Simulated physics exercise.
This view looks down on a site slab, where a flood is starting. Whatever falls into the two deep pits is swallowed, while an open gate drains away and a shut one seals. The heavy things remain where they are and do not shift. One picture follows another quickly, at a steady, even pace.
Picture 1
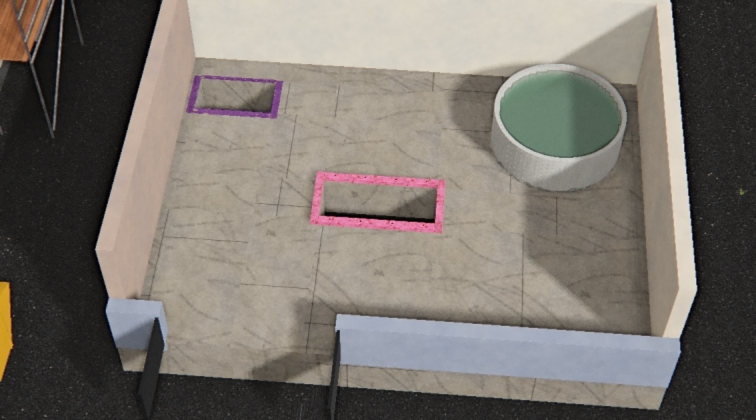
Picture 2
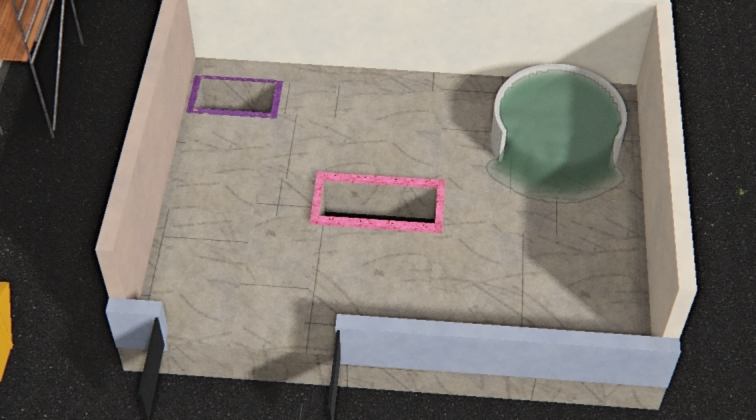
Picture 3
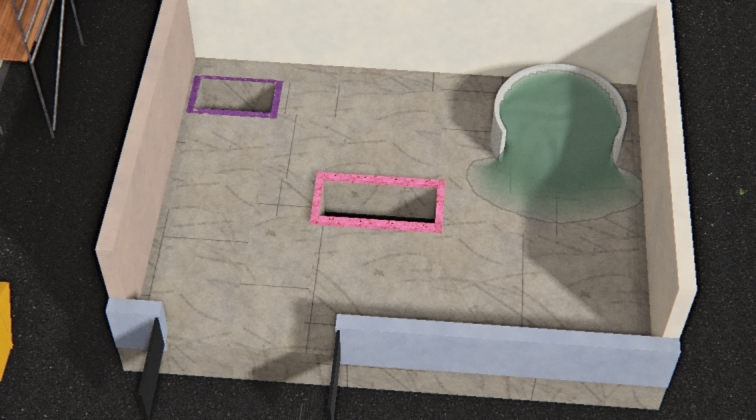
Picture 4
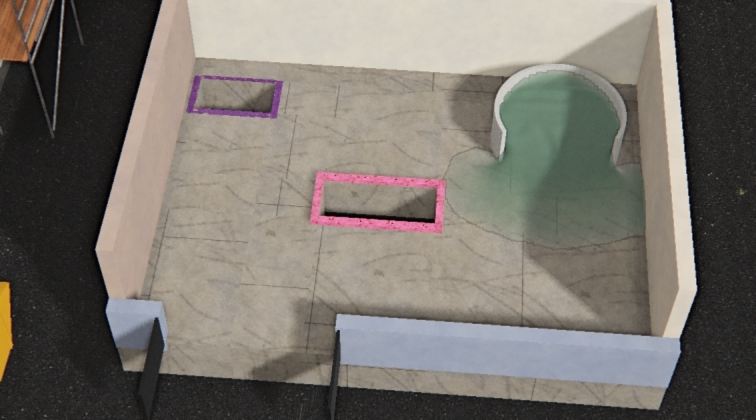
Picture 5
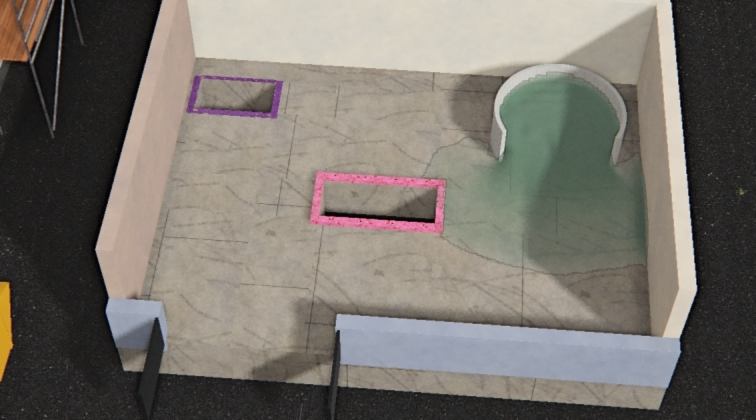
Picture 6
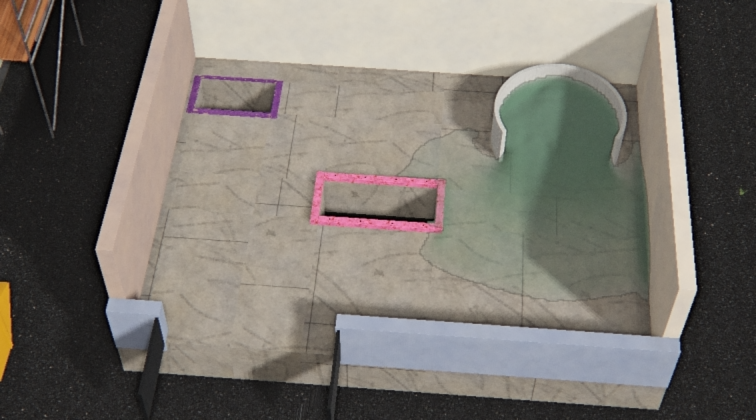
The video shows a walled slab with purple-edged and pink-edged rectangular openings and a round pool of green water; the pool's front wall opens, and water pours out, spreading across the floor toward the left and the front.
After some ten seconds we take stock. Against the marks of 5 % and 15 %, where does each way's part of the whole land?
The gate lands above 15 %; the purple pit lands between 5 and 15 %; the pink pit lands below 5 %.
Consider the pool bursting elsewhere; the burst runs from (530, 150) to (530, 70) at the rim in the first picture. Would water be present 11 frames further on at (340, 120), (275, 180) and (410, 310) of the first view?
The first would be drenched, the second drenched and the third drenched.
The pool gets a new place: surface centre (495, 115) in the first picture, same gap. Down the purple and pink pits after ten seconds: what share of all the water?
The purple pit gets roughly 4 per cent and the pink pit roughly 10 per cent.
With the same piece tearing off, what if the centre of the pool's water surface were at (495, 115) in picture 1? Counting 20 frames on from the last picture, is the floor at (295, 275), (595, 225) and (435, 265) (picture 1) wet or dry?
Spot 1 wetted, spot 2 wetted, and spot 3 wetted.
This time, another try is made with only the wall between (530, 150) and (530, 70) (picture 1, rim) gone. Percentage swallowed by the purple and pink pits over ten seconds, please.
Purple 40 %, pink 8 %.
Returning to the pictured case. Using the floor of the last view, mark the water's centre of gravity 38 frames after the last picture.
Near (409, 251).
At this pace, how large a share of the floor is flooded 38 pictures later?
Roughly 70 %.
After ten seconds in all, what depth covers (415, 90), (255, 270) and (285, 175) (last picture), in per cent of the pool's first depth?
Roughly 4 per cent, 10 per cent and 4 per cent.
A moment on, water covers 35 % of the floor; the gate 0 %, the purple pit 0 %, the pink pit 1 %.
Next, water covers 40 % of the floor; the gate 0 %, the purple pit 0 %, the pink pit 1 %.
Then, water covers 50 % of the floor; the gate 2 %, the purple pit 0 %, the pink pit 1 %.
Later, water covers 70 % of the floor; the gate 6 %, the purple pit 0 %, the pink pit 1 %.
In the end, water covers 90 % of the floor; the gate 19 %, the purple pit 7 %, the pink pit 1 %.
